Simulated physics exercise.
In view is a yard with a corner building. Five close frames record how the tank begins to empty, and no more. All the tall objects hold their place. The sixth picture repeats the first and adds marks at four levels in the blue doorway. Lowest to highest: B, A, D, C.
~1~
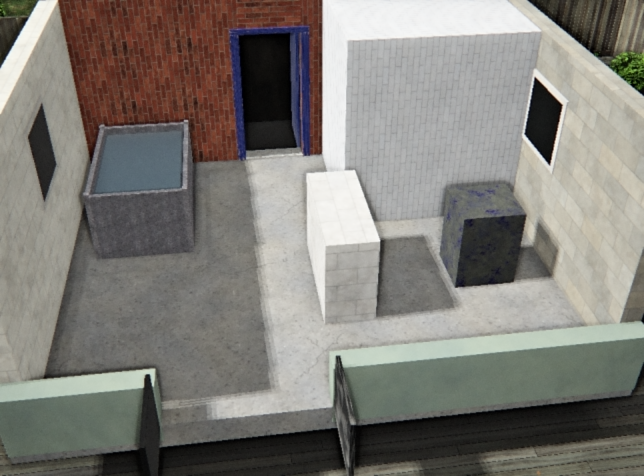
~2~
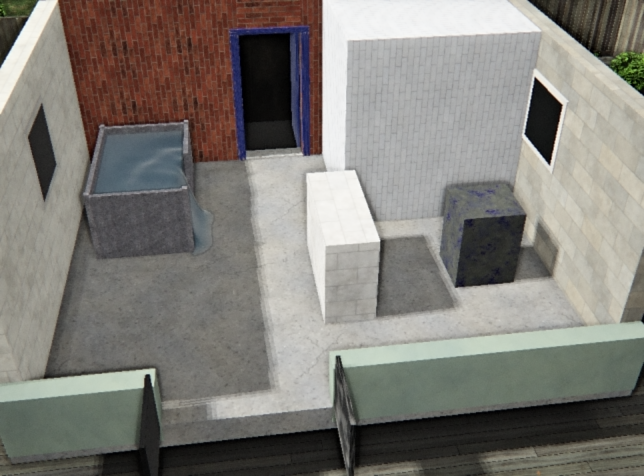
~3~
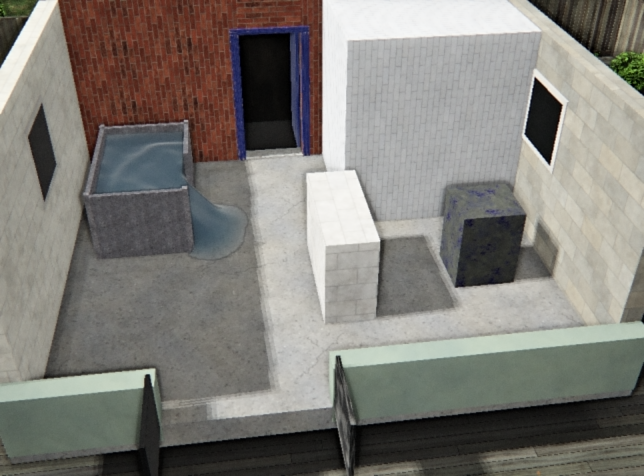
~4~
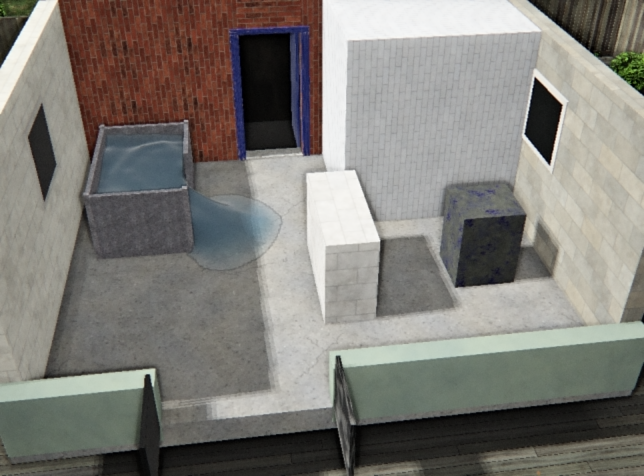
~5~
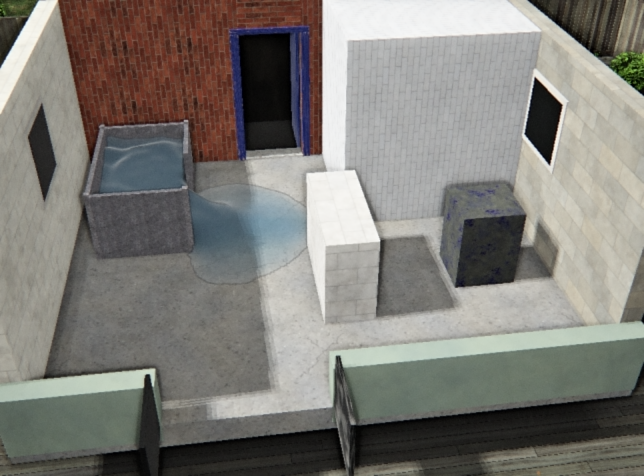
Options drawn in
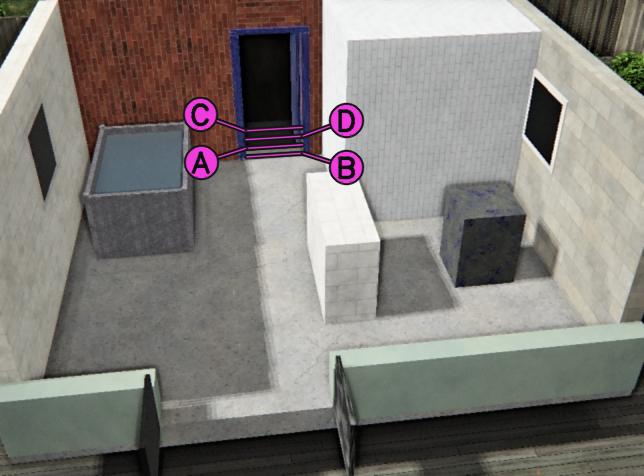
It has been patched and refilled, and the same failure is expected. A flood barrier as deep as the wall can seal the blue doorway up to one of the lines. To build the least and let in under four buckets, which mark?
Take A.
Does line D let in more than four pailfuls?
No, not at all.
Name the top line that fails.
That would be B.
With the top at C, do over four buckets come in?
No, that is safe.
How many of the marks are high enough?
Three of them.
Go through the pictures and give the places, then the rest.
Water in the tank at rest, its middle at (141, 162); foot of the blue doorway at (274, 157); open gate at (243, 356), in the first frame.
In the second frame, 1 % of the ground under water, visible out to (199, 249).
In the third frame, 4 % of the ground under water, visible out to (233, 208).
In the fourth frame, 7 % of the ground under water, visible out to (273, 214).
In the fifth frame, 14 % of the ground under water, visible out to (285, 260).
In magenta, A at (274, 146); B at (274, 155); C at (273, 129); D at (274, 137); from the bottom up B, A, D, C.
With A, a bucket or two gets in.
With B, some 15 bucketfuls get in.
With C, nothing gets over.
With D, nothing gets over.
